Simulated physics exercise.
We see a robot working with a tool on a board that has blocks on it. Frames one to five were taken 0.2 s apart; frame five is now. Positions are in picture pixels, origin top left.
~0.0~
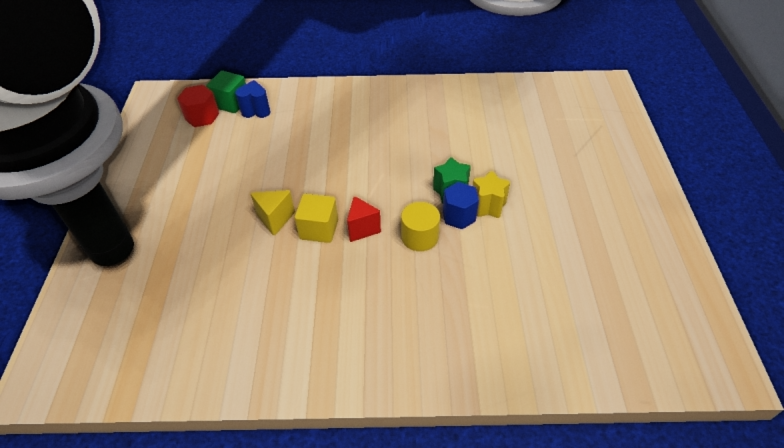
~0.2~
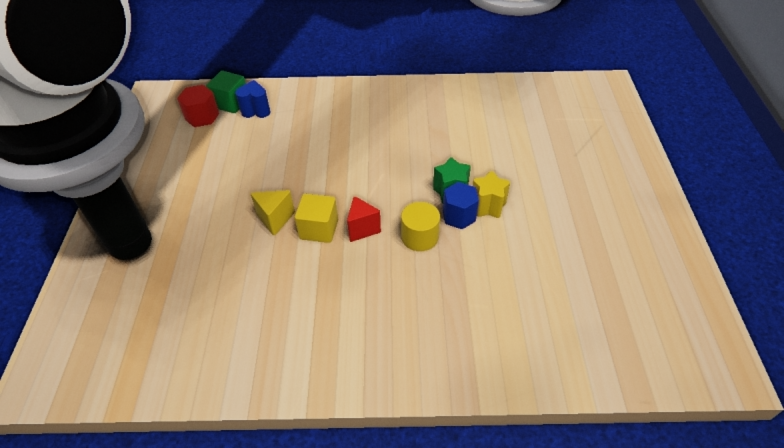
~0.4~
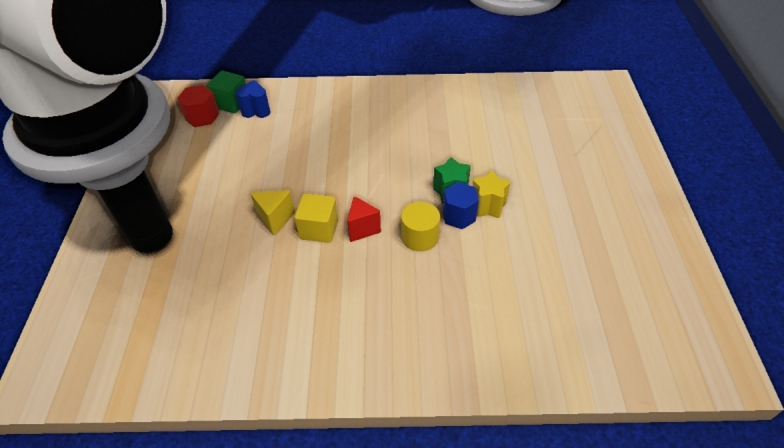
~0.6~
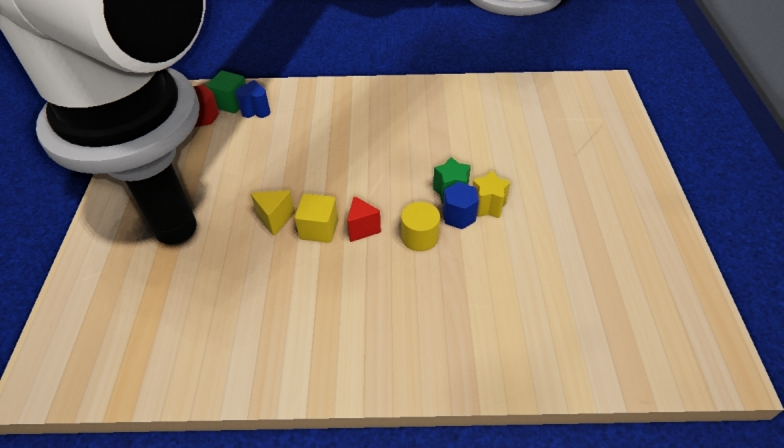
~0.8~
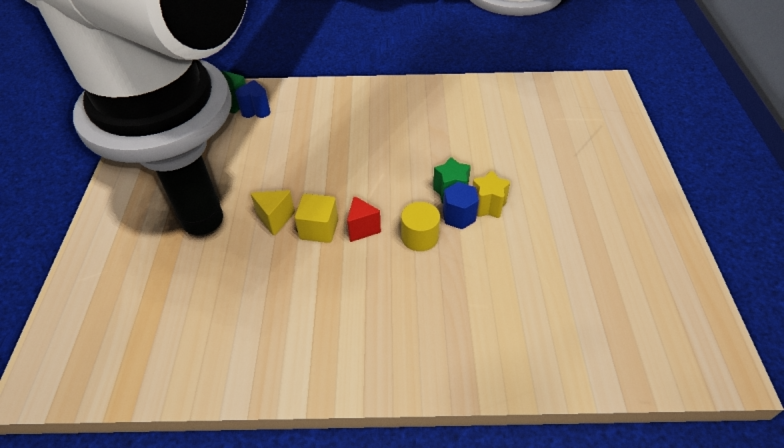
A robot arm with a black tip slid steadily right across the left side of a wooden board, drawing closer to a yellow triangular block, while all the colored blocks stayed still.
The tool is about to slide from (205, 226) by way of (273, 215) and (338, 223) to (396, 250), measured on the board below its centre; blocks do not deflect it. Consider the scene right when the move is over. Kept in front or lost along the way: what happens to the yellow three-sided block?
Beside or behind.
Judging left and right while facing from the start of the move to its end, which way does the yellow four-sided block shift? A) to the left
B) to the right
Answer: B.
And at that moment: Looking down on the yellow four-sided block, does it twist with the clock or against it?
The answer is clockwise.
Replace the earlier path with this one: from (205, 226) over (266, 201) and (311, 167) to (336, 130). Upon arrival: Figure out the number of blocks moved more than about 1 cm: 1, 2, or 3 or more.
The answer is one block, counting only moves over 1 cm.
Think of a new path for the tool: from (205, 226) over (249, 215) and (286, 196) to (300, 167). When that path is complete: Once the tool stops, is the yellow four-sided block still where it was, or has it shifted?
Here the yellow four-sided block moves off its spot.
On the path given first. One third of the way, tool (273, 209); yellow three-sided block (303, 197), turned 25° clockwise; yellow four-sided block (328, 210), turned 40° clockwise.
Two thirds of the way, tool (337, 217); yellow three-sided block (368, 197), turned 25° clockwise; yellow four-sided block (353, 229), turned 65° clockwise; red three-sided block (381, 219), turned 20° anticlockwise.
At the end, tool (396, 245); yellow three-sided block (399, 199), turned 15° anticlockwise; yellow four-sided block (371, 256), turned 110° clockwise; red three-sided block (419, 249), turned 35° clockwise; yellow round block (434, 217); blue six-sided block unmoved.
